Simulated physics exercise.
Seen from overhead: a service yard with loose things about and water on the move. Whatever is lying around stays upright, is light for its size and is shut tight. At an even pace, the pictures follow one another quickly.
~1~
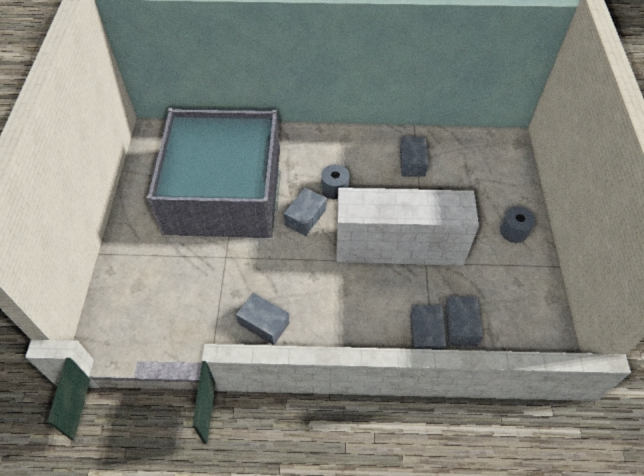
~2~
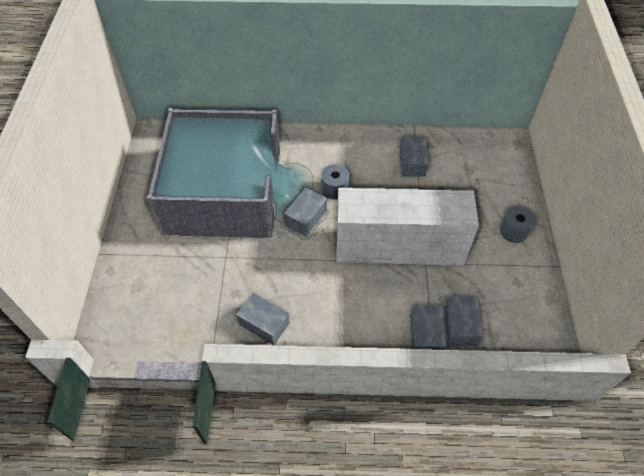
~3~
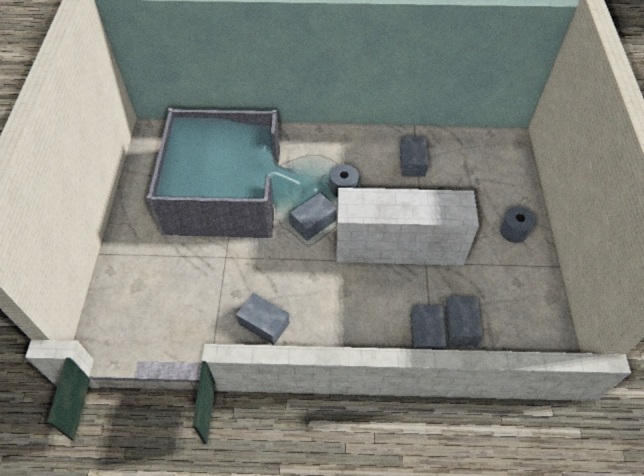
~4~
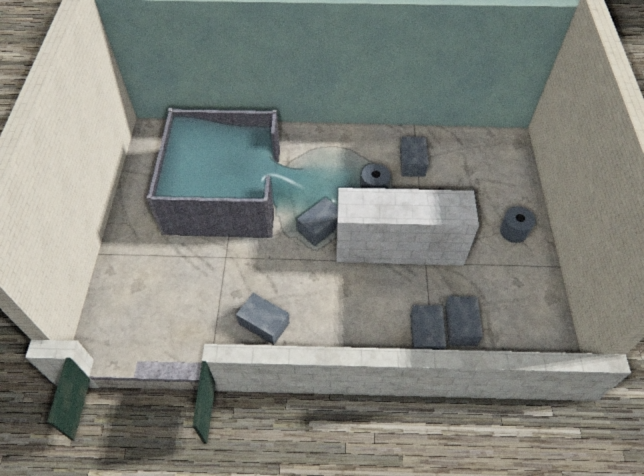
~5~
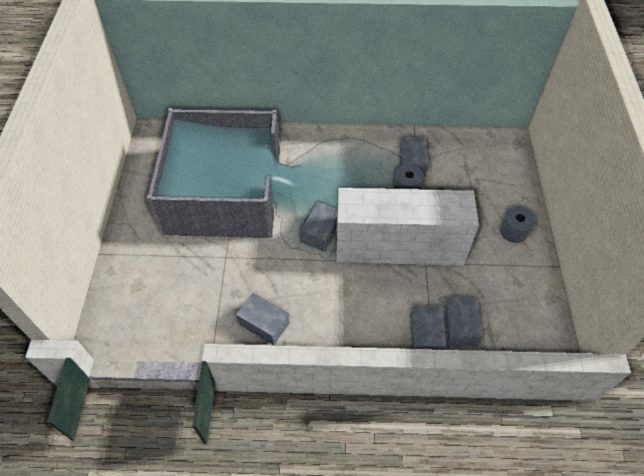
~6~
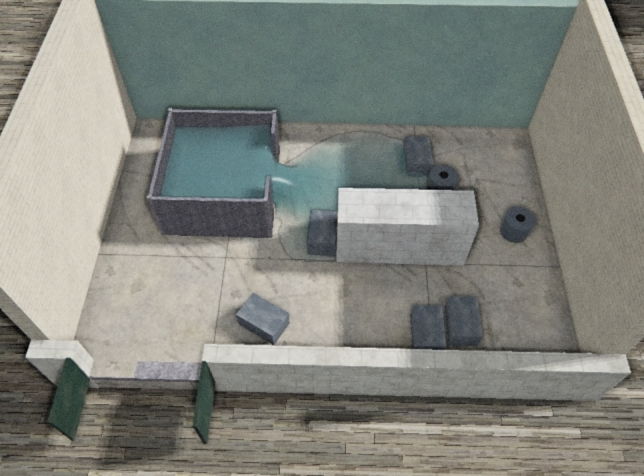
Water poured through a gap in the right side of a raised pool and spread across the yard floor, pushing a round tub steadily right behind a pale block and nudging a nearby crate against it.
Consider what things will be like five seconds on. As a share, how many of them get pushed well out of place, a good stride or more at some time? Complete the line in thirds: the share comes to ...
The share comes to at least two thirds.
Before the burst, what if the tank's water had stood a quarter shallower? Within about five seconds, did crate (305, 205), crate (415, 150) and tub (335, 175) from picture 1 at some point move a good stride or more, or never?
As listed: Shifted that much, shifted that much, moved that far.
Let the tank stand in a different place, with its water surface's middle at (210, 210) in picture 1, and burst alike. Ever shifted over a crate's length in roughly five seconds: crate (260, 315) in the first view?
I reckon it stopped short.
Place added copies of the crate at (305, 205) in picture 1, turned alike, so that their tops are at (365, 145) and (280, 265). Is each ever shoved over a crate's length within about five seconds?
Going one by one, I'd say gets shoved clear for the first and not displaced that far for the second.
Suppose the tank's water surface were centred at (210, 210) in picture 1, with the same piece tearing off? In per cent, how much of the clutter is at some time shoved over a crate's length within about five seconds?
I make it 90 per cent.
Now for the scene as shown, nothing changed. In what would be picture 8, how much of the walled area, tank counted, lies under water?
35 in a hundred, roughly.
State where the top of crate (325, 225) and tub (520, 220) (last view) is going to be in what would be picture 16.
First object near (280, 281); second object near (545, 261).
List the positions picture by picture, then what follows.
In the first picture, a tub at (335, 175) rests on the ground; a crate at (305, 206) rests on the ground; 0 of 7 have shifted.
In the second picture, a tub at (335, 175), on the bottom; a crate at (305, 206) rests on the ground; 0 of 7 have shifted.
In the third picture, a tub at (344, 175) rests on the ground, close to its start; a crate at (313, 210), on the bottom, close to its start; 2 of 7 have shifted.
In the fourth picture, a tub at (376, 175) rests on the ground, a stride from its start; a crate at (320, 216), on the bottom, close to its start; 2 of 7 have shifted.
In the fifth picture, a tub at (409, 175) rests on the ground, a stride from its start; a crate at (321, 220), on the bottom, a stride from its start; 2 of 7 have shifted.
In the sixth picture, a tub at (444, 175), on the bottom, far from its start; a crate at (323, 227), on the bottom, a stride from its start; 3 of 7 have shifted.
A moment on, 3 of 7 are well off their spots; 0 afloat.
Next, 4 of 7 are well off their spots; 2 afloat.
Later, 4 of 7 are well off their spots; 3 afloat.
In the end, 6 of 7 are well off their spots, and 6 have been at some point; 4 afloat.
